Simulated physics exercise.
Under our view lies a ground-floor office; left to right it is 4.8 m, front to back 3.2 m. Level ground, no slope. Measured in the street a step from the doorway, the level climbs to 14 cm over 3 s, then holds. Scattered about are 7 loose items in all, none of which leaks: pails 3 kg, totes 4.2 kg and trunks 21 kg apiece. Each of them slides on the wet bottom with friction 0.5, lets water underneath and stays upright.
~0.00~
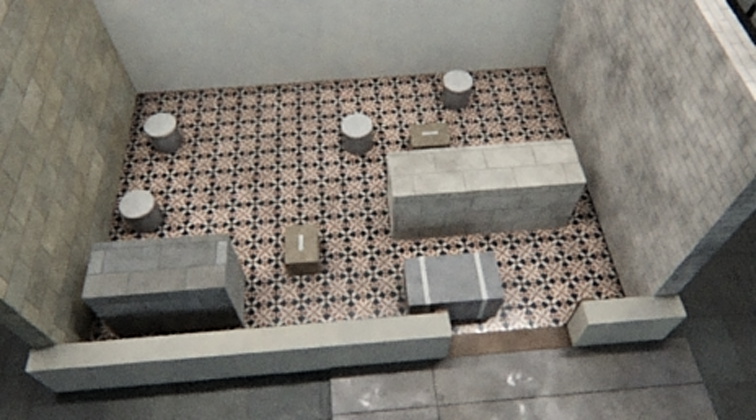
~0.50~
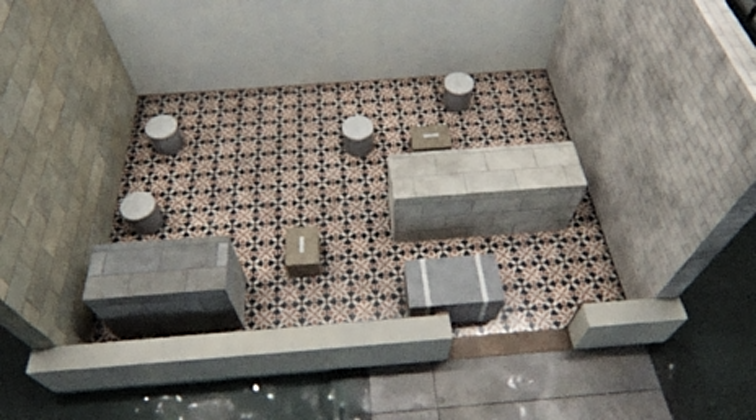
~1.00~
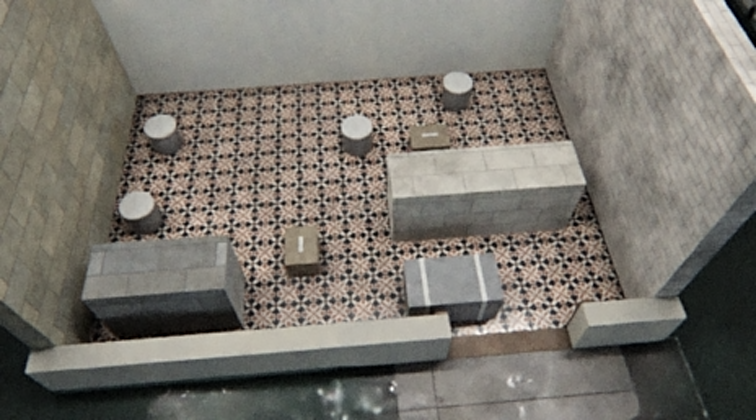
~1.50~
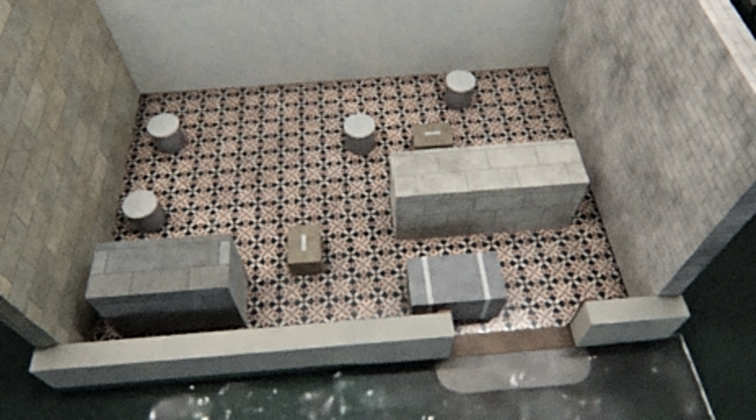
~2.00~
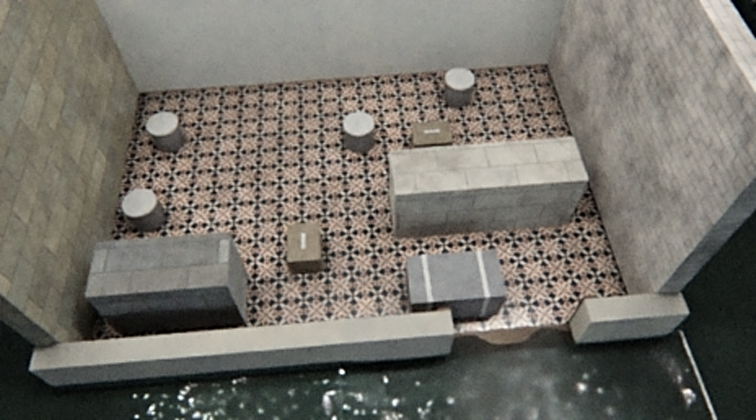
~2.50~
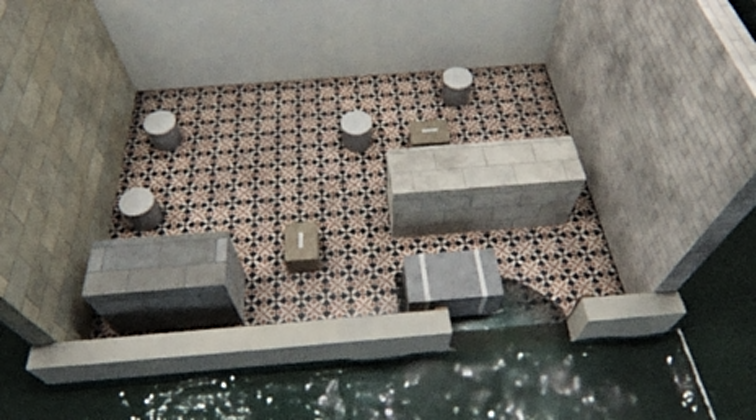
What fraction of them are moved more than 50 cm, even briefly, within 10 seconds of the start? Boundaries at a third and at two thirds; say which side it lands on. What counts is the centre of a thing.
It lands short of a third.
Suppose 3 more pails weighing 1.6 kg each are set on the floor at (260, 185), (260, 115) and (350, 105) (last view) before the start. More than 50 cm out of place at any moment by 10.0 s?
Taking them in order, the first is beyond that distance, the second is within that distance and the third is within that distance.
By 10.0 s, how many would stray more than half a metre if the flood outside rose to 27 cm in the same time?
That would give 6.
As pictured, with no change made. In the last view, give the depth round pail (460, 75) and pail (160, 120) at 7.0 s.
First roughly 2 cm, second roughly 0 cm.
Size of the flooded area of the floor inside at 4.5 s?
Roughly 3.5 m2.
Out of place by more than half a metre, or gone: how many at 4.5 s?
I make it 0.
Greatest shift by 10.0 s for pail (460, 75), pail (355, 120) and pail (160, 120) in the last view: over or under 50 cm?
Taking them in turn, the first is within the limit, the second within the limit and the third within the limit.
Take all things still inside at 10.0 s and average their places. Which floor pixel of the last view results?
The centre is close to (294, 176).
After 3.5 s 0 of 7 are over 50 cm from their spots; 0 afloat.
After 4.5 s 0 of 7 are over 50 cm from their spots; 0 afloat.
After 7.0 s 1 of 7 are over 50 cm from their spots; 0 afloat.
After 10.0 s 2 of 7 are over 50 cm from their spots, and 2 have been at some point; 0 afloat.
